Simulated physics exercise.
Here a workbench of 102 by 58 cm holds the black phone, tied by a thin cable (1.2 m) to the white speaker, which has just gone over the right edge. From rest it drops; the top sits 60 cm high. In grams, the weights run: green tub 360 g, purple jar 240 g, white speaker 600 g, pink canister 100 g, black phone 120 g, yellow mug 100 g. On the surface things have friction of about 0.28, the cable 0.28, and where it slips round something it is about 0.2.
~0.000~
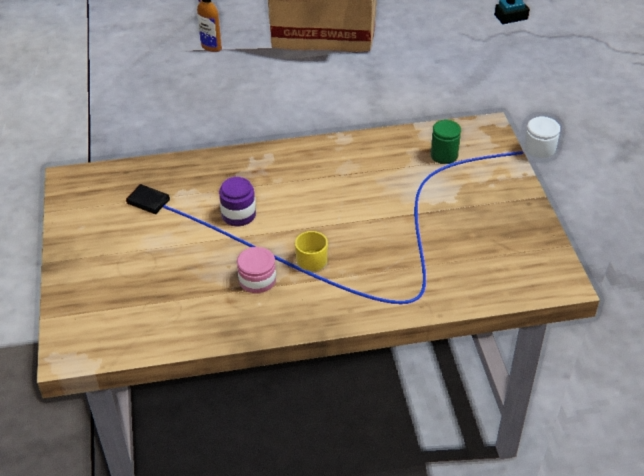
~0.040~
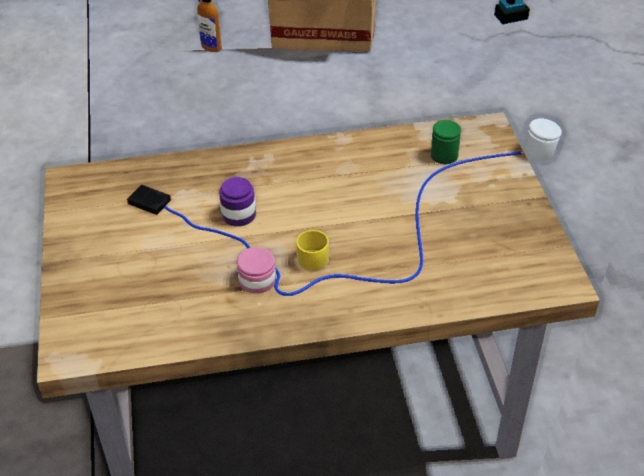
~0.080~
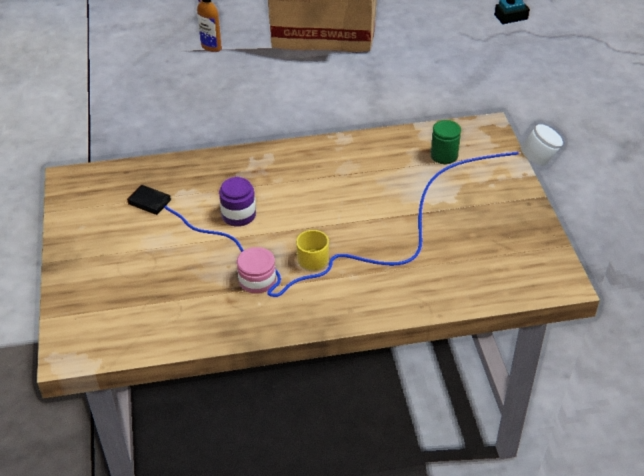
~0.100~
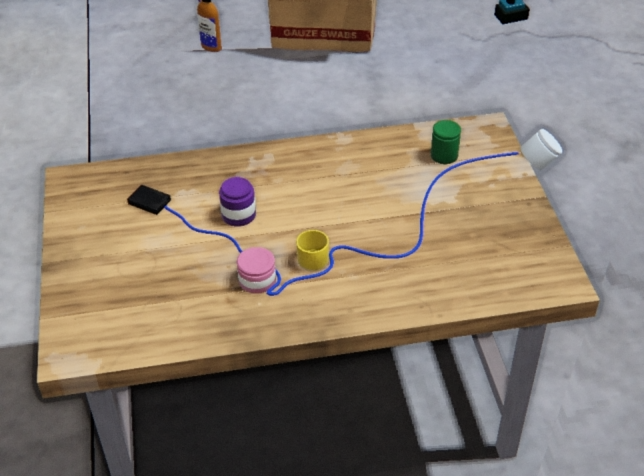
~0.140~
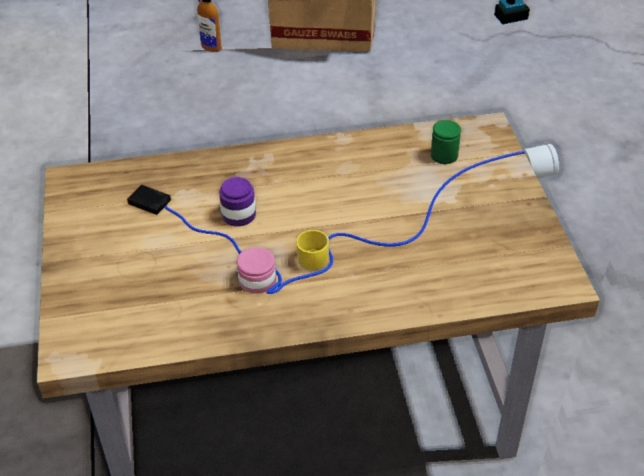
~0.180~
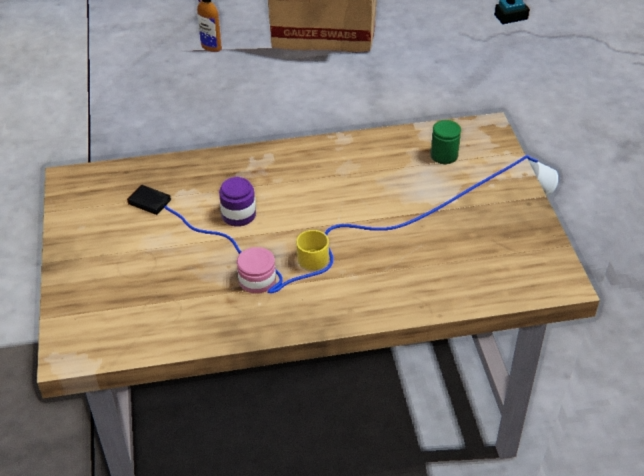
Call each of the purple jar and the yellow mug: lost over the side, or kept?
Calls: Purple jar kept; yellow mug lost.
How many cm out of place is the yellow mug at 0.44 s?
Lab note: Yellow mug, near 25 cm.
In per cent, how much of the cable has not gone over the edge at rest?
I'd put it at close to 40 per cent.
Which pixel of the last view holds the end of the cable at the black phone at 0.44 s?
Around (242, 227).
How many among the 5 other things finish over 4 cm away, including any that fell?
I make it 4.
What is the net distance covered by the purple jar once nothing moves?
Purple jar: 8 cm.
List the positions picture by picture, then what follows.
In the first frame, purple jar (236, 186); yellow mug (311, 242); cable runs through (473, 160) (416, 210) (418, 298) (216, 229).
In the second frame, white speaker (544, 128); cable runs through (471, 160) (385, 282) (214, 231).
In the third frame, white speaker (542, 145); cable runs through (469, 161) (353, 257) (212, 232).
In the fourth frame, white speaker (541, 150); cable runs through (469, 161) (342, 247) (211, 233).
In the fifth frame, white speaker (540, 162); cable runs through (478, 165) (211, 233).
In the sixth frame, purple jar (236, 186); yellow mug (313, 241); cable runs through (506, 169) (426, 214) (211, 233).
By 0.4 s, the cable's tail end at (242, 227); yellow mug 25 cm off its start, purple jar 3 cm off its start, black phone 19 cm off its start.
By 0.7 s, the cable's tail end at (330, 257); yellow mug over the edge, purple jar 9 cm off its start, black phone 44 cm off its start.
By 0.9 s, the cable's tail end at (366, 264); yellow mug over the edge, purple jar 9 cm off its start at (276, 172), black phone 52 cm off its start at (383, 270).
By 1.2 s, the cable's tail end at (367, 264); yellow mug over the edge, purple jar 9 cm off its start, black phone 52 cm off its start.
By 2.4 s, the cable's tail end at (367, 264); yellow mug over the edge, purple jar 9 cm off its start at (276, 172), black phone 52 cm off its start at (383, 270), pink canister 7 cm off its start at (263, 286).
